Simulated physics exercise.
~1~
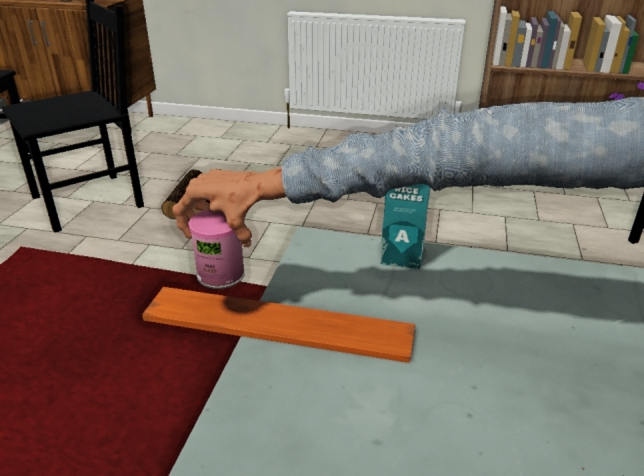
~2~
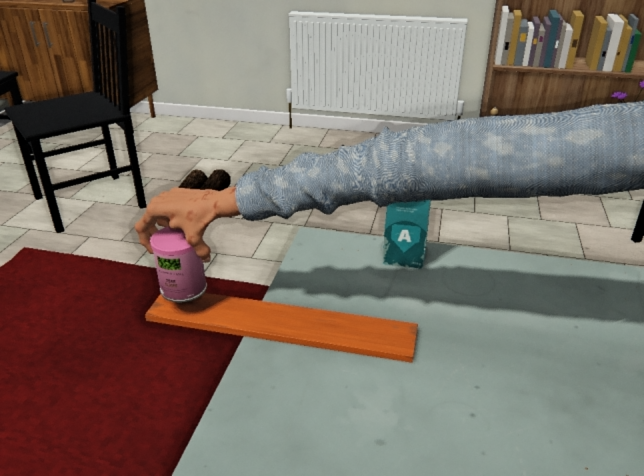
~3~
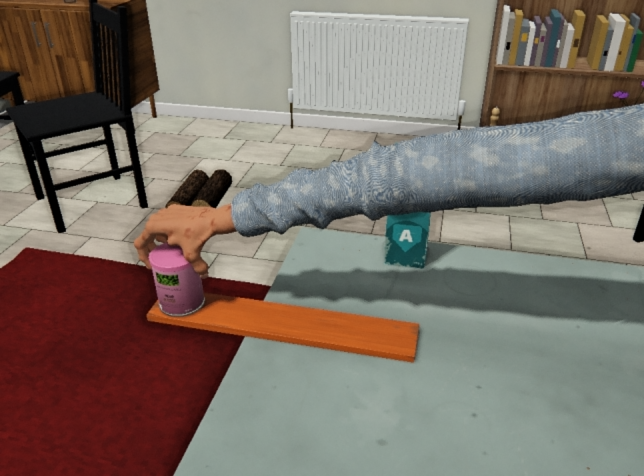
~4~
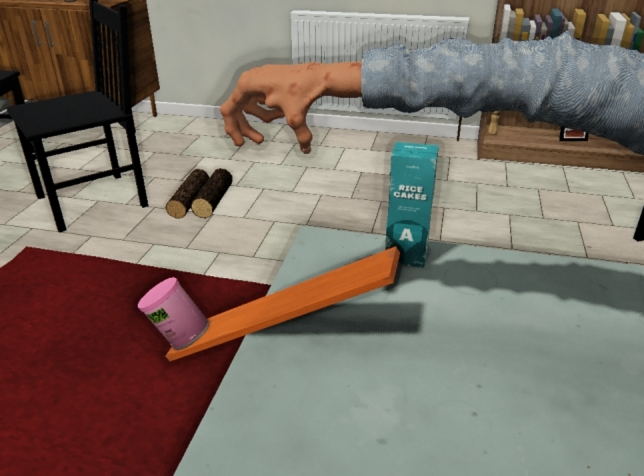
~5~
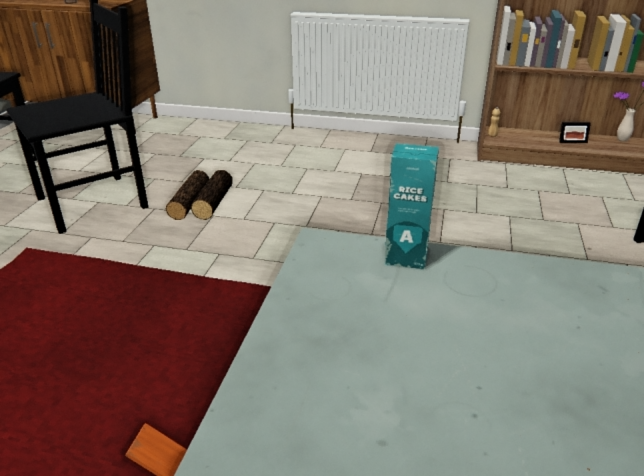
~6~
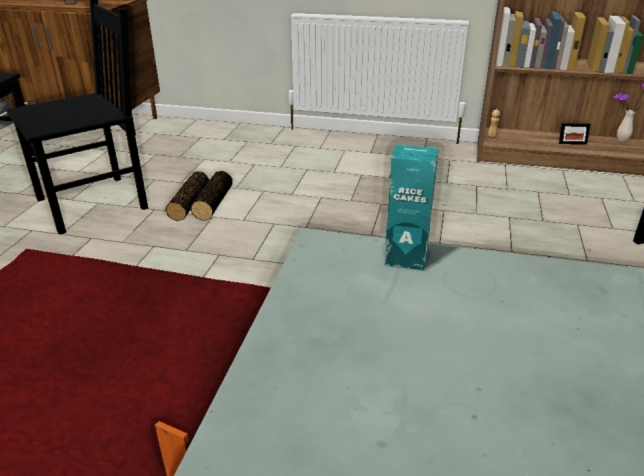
An orange plank tips off the table after a hand releases a pink tin on its overhanging end.
